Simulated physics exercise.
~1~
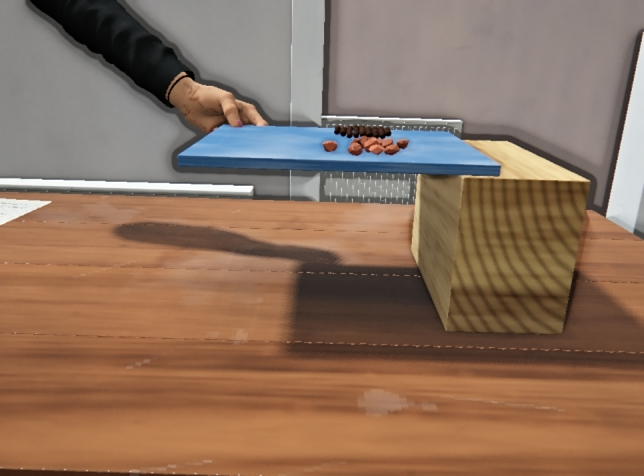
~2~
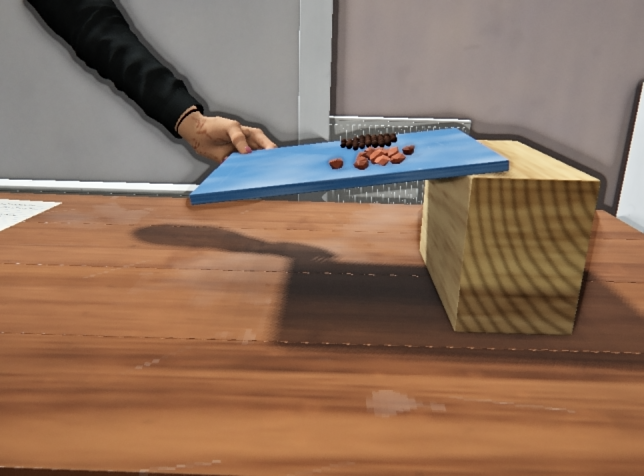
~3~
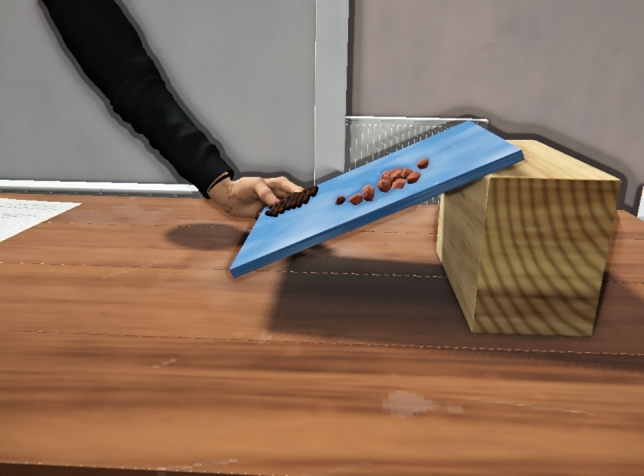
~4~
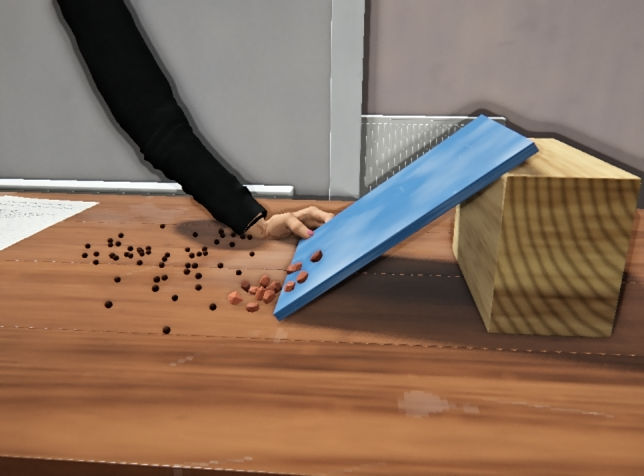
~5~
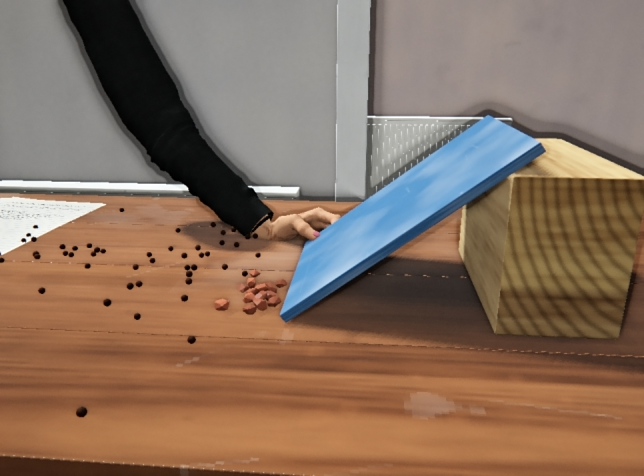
A hand lowered one end of a blue board resting on a wooden block until it met the table, and the small dark balls rolled off first and scattered far left, while the reddish pieces slid down later and stopped near its foot.
